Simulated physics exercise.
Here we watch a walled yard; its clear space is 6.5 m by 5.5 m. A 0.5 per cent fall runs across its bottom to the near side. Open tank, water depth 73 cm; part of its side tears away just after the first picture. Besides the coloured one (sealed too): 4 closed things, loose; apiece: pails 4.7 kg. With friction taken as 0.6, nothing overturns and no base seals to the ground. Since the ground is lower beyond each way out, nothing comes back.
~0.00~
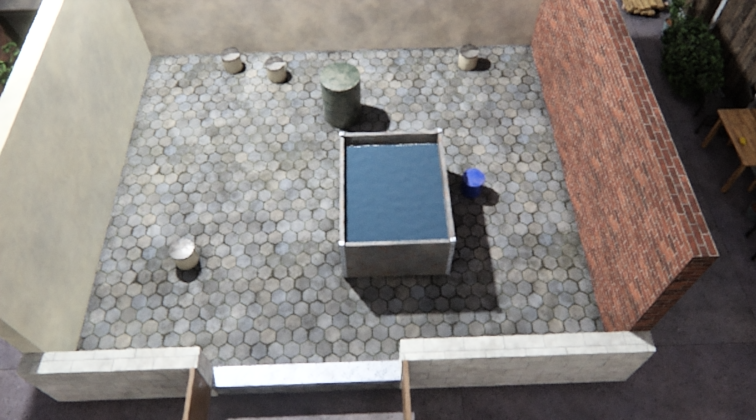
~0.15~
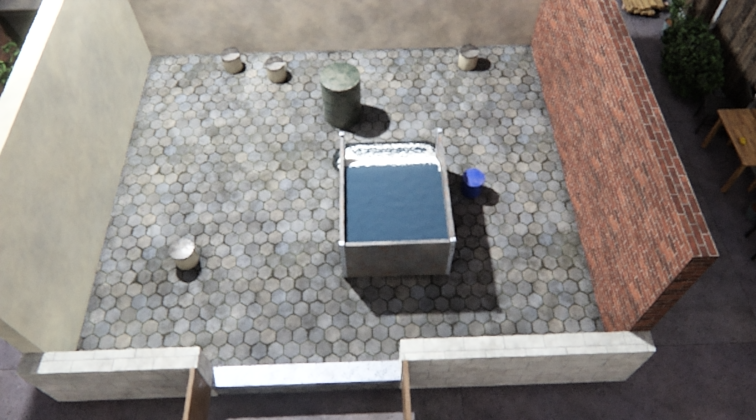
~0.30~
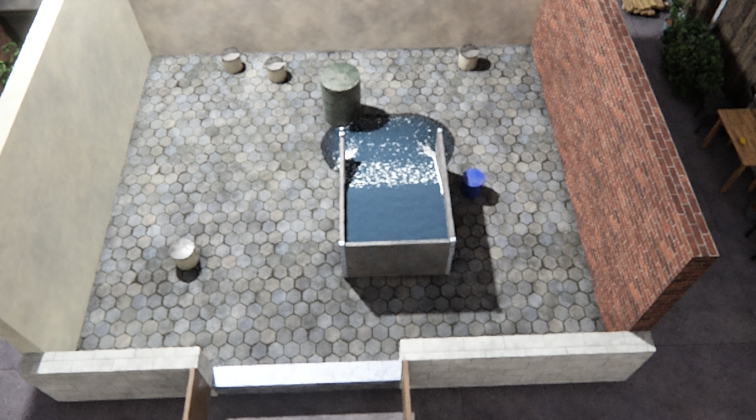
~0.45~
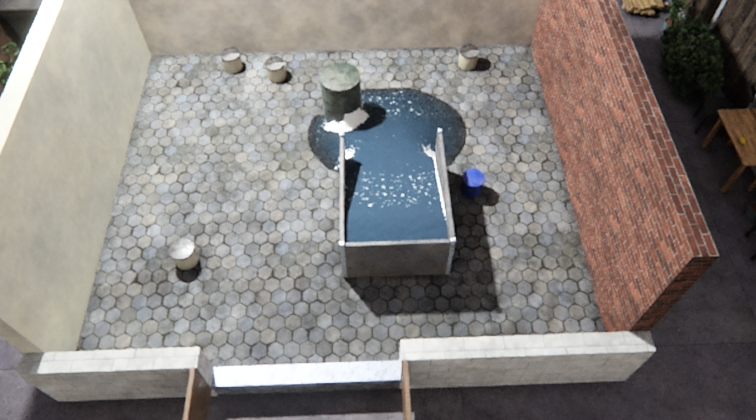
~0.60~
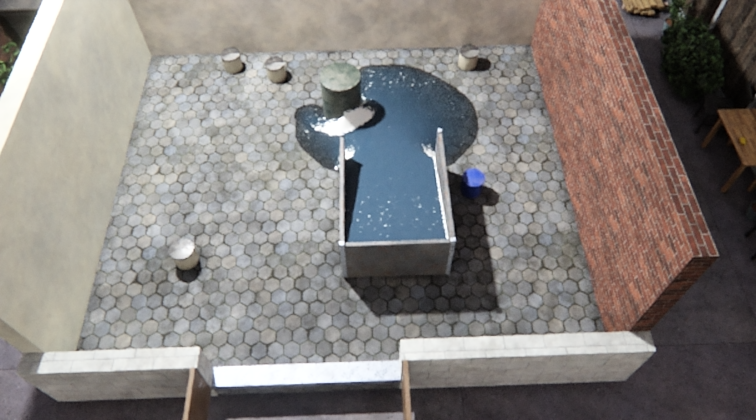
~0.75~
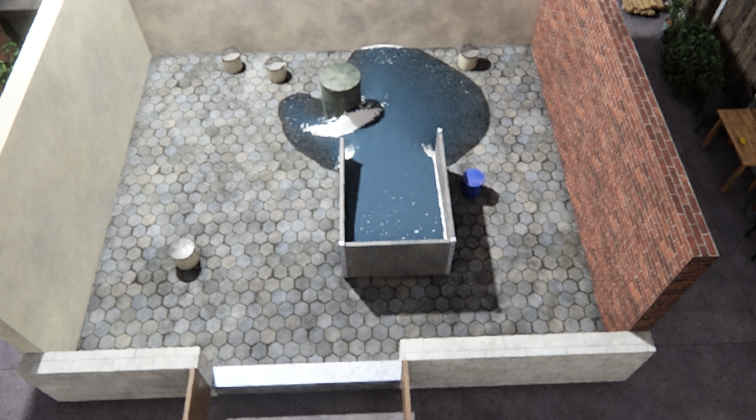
Walled paved yard with an open tank losing its far side, water pouring out and spreading around a large grey-green drum.
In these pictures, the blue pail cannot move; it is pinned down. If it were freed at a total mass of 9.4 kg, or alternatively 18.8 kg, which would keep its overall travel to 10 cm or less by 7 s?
Pick: The lighter.
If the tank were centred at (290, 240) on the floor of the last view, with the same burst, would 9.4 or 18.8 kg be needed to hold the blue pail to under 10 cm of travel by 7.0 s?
Then the outcome is clear: Even the lighter works.
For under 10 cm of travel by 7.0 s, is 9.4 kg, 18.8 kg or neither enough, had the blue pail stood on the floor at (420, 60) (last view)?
Looks like the outcome is this: No option works.
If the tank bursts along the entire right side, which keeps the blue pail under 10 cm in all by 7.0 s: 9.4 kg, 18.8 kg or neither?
In that case, both fall short.
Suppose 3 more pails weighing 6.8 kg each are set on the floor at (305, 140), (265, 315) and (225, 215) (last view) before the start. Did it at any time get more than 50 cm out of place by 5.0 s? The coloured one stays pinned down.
In order: Farther, then not as far, then not as far.
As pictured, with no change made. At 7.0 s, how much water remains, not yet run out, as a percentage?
Around 100 % of the water.
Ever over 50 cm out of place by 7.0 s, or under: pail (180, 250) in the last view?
Below the mark.
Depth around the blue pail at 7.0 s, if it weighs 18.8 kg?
Close to 3 cm deep.
After 1.4 s the blue pail would be 0 cm from its start with 9.4 kg and 0 cm from its start with 18.8 kg; 0 cm of water round it then.
After 3.1 s the blue pail would be 0 cm from its start with 9.4 kg and 0 cm from its start with 18.8 kg; 0 cm of water round it then.
After 4.9 s the blue pail would be 0 cm from its start with 9.4 kg and 0 cm from its start with 18.8 kg; 4 cm of water round it then.
After 7.0 s the blue pail would be 0 cm from its start with 9.4 kg and 0 cm from its start with 18.8 kg; 3 cm of water round it then.
